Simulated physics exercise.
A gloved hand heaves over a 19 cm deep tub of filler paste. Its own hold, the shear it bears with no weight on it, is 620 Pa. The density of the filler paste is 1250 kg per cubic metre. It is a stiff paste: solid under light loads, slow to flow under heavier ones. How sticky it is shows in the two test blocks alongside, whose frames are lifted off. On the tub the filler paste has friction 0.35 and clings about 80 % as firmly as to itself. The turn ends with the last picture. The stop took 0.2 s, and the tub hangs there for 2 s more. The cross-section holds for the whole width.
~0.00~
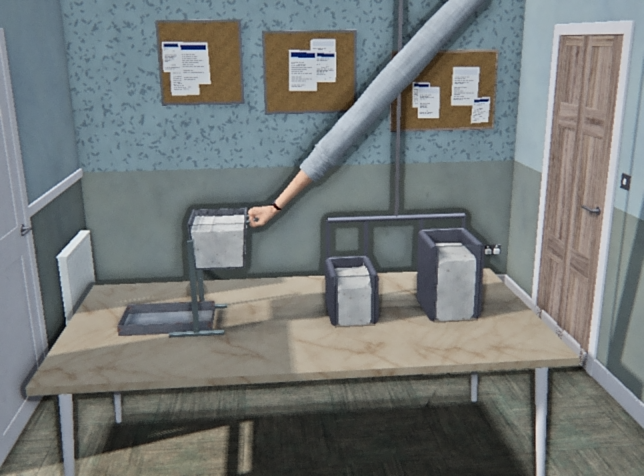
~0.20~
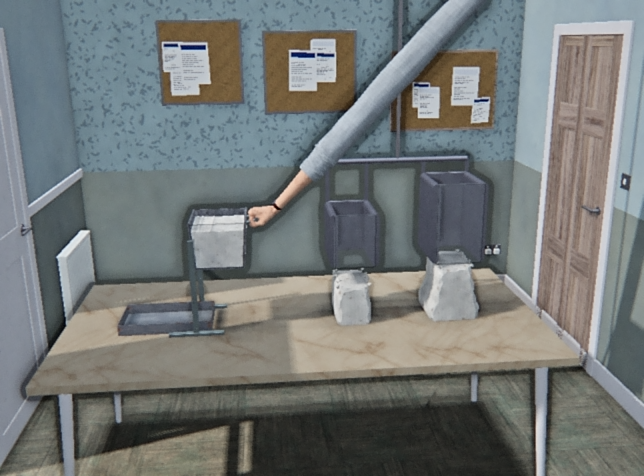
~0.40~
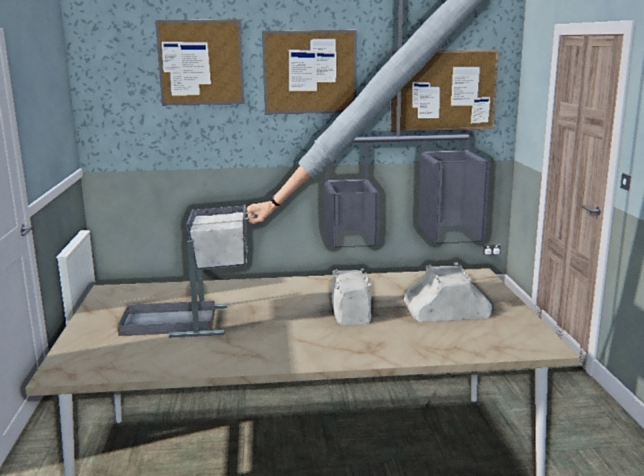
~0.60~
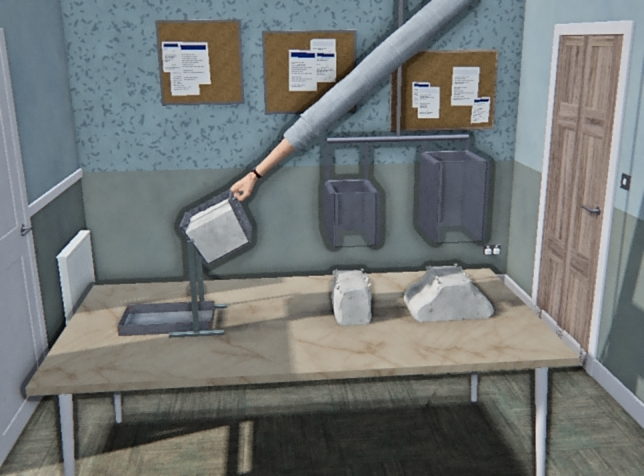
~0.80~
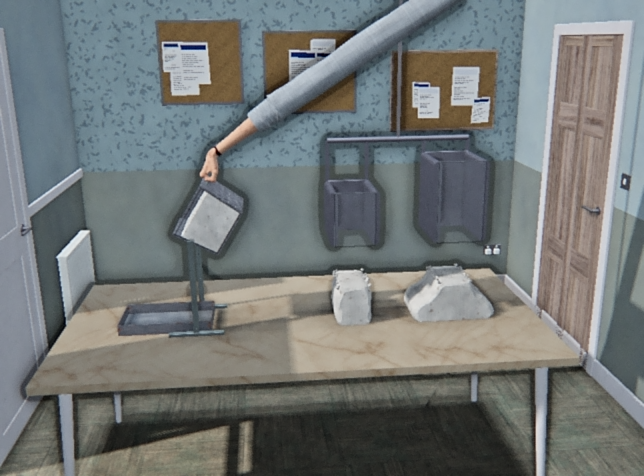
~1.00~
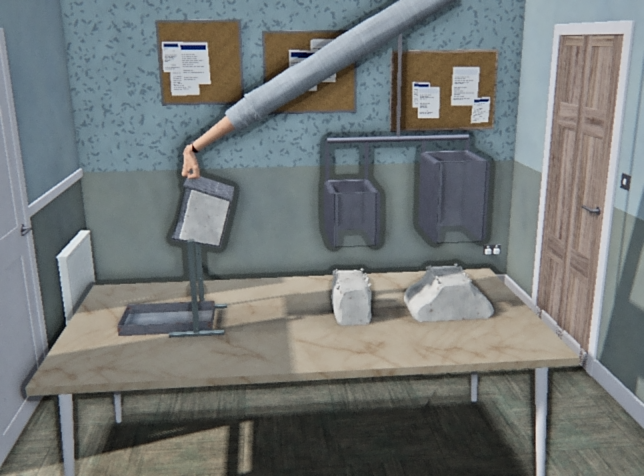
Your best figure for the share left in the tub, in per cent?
Close to 100 per cent.
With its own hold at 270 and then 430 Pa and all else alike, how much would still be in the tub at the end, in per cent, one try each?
In that order: 65 %, 100 %.
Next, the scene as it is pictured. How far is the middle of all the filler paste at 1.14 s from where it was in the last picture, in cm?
About 0 cm.
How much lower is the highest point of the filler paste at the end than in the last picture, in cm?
Some 0 cm.
After 1.14 s, the tub is at 74 degrees and holds 100 %.
After 1.31 s, the tub is at 74 degrees and holds 100 %.
After 1.48 s, the tub is at 74 degrees and holds 100 %.
After 1.65 s, the tub is at 74 degrees and holds 100 %.
After 3.00 s, the tub is at 74 degrees and holds 100 %.
